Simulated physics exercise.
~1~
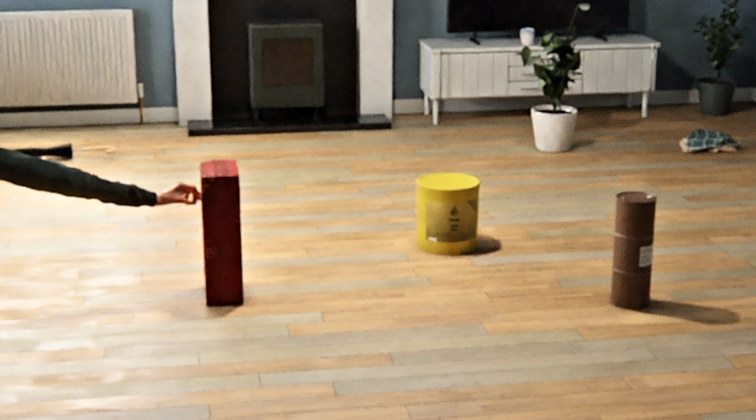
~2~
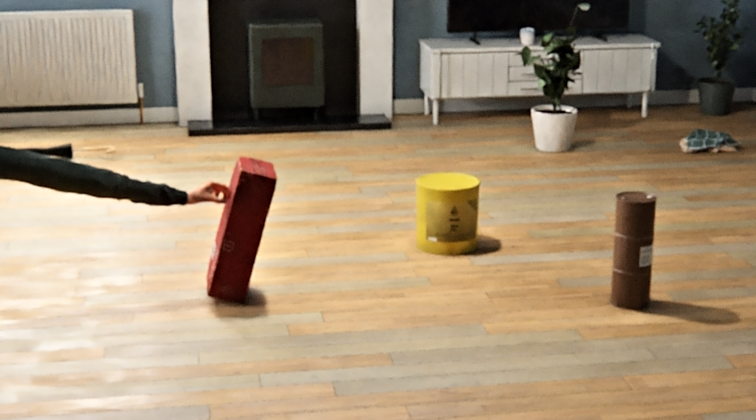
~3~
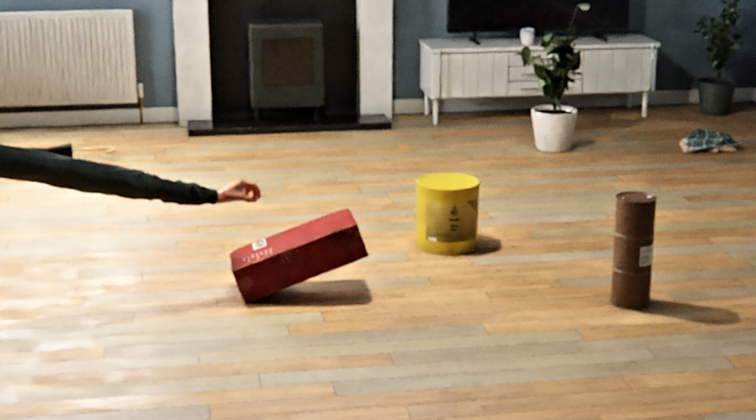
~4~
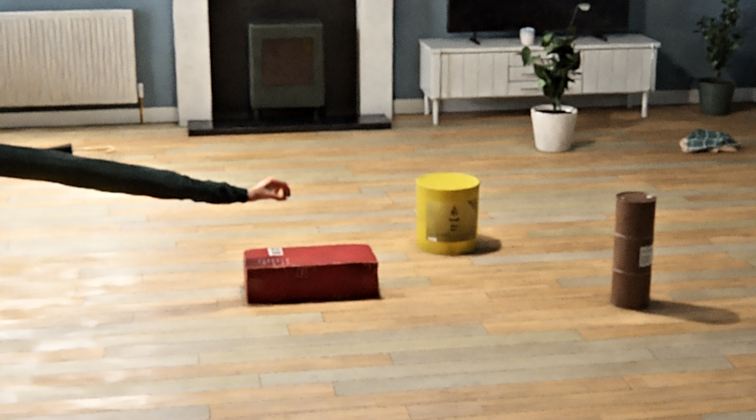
In a living room with a pale wooden floor, seen from a fixed, slightly raised view, a fireplace, a white cabinet and potted plants stand at the back. A tall red box stands upright on the left, a yellow pail near the middle and a brown canister on the right. A dark-sleeved arm reaches in from the left and pushes the upper part of the box, which leans to the right. The box tips away from the hand and falls onto its side. It ends lying flat, the hand hovering above, while the pail and canister stay put.
